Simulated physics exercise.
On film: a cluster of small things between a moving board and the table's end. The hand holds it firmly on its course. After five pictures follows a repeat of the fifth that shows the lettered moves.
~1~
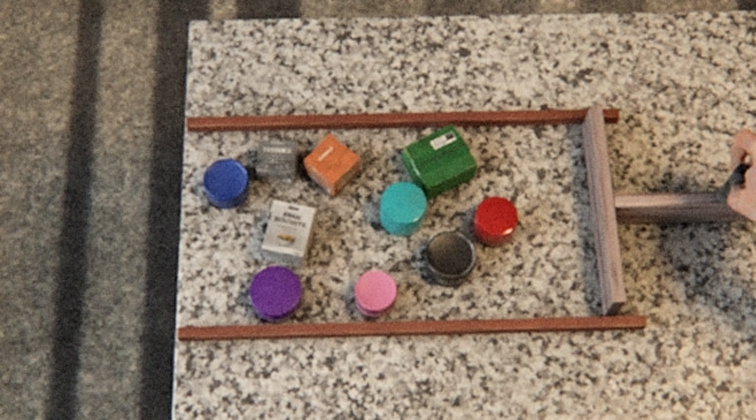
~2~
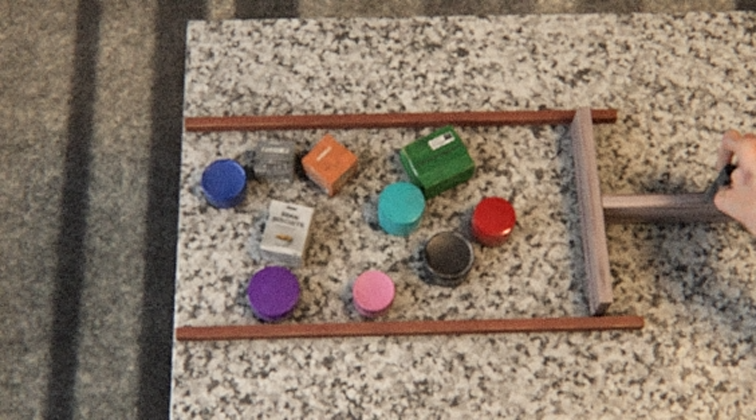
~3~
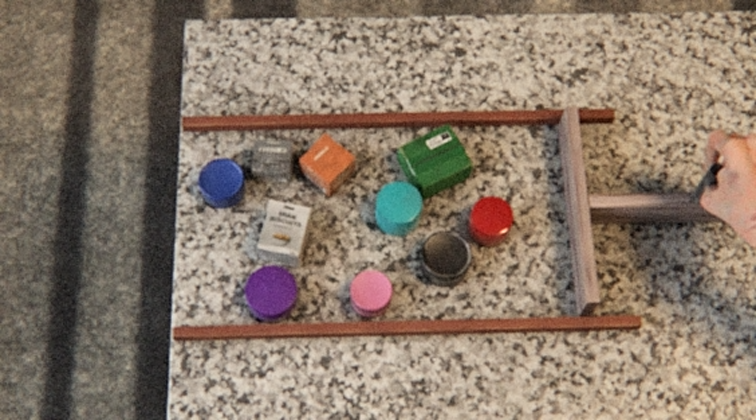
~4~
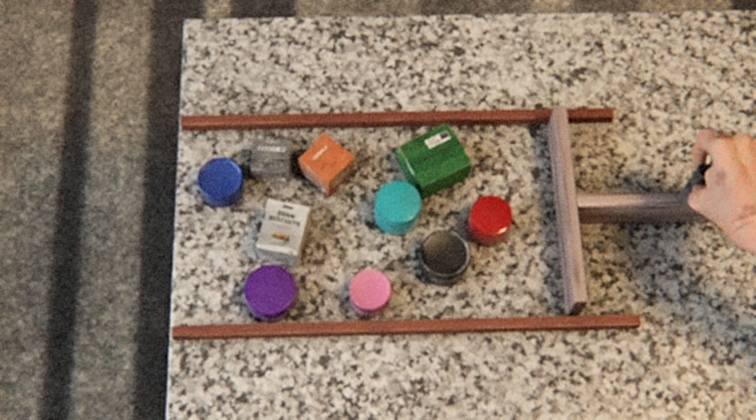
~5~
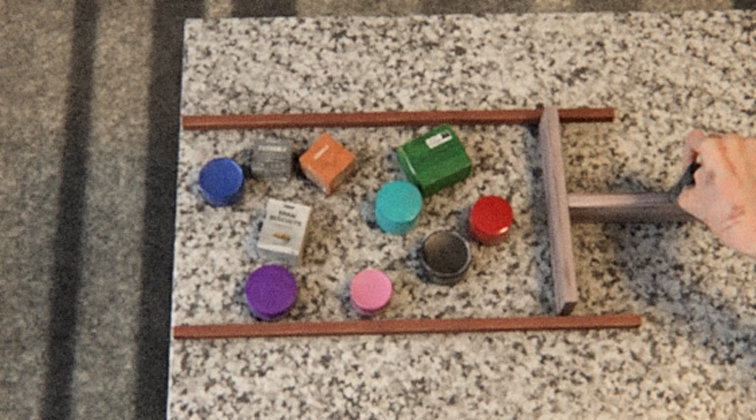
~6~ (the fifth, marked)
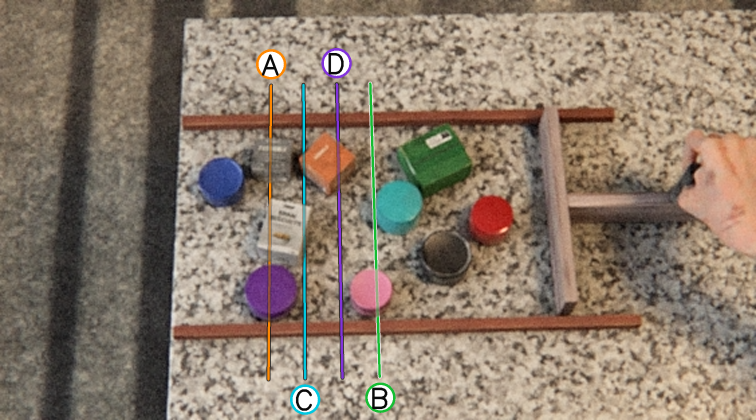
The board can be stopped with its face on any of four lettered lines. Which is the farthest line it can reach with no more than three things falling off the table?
As far as mark A.
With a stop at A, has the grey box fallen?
Yes.
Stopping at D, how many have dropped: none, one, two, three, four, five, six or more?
In all, none.
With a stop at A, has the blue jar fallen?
Yes.
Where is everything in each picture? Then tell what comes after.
In the first frame, pink jar (375, 295); white packet (290, 235); green box (439, 163).
In the second frame, board (596, 200); purple pot (275, 295).
In the third frame, board (583, 200); grey box (273, 161).
In the fourth frame, board (570, 200); orange box (326, 165).
In the fifth frame, board (561, 200); black jar (446, 258); pink jar (371, 294); white packet (285, 233).
On the marked copy, A at (270, 224); B at (375, 222); C at (304, 223); D at (340, 223).
Taking A. A third of the way, board (456, 202); green box (411, 157); black jar (425, 264).
Two thirds of the way, board (352, 204); blue jar (216, 186); grey box (222, 146).
When it is over, board (273, 206); grey box over the edge; blue jar over the edge; two fallen.
As for the rest, B is within the limit but short; C is within the limit but short; D is within the limit but short.
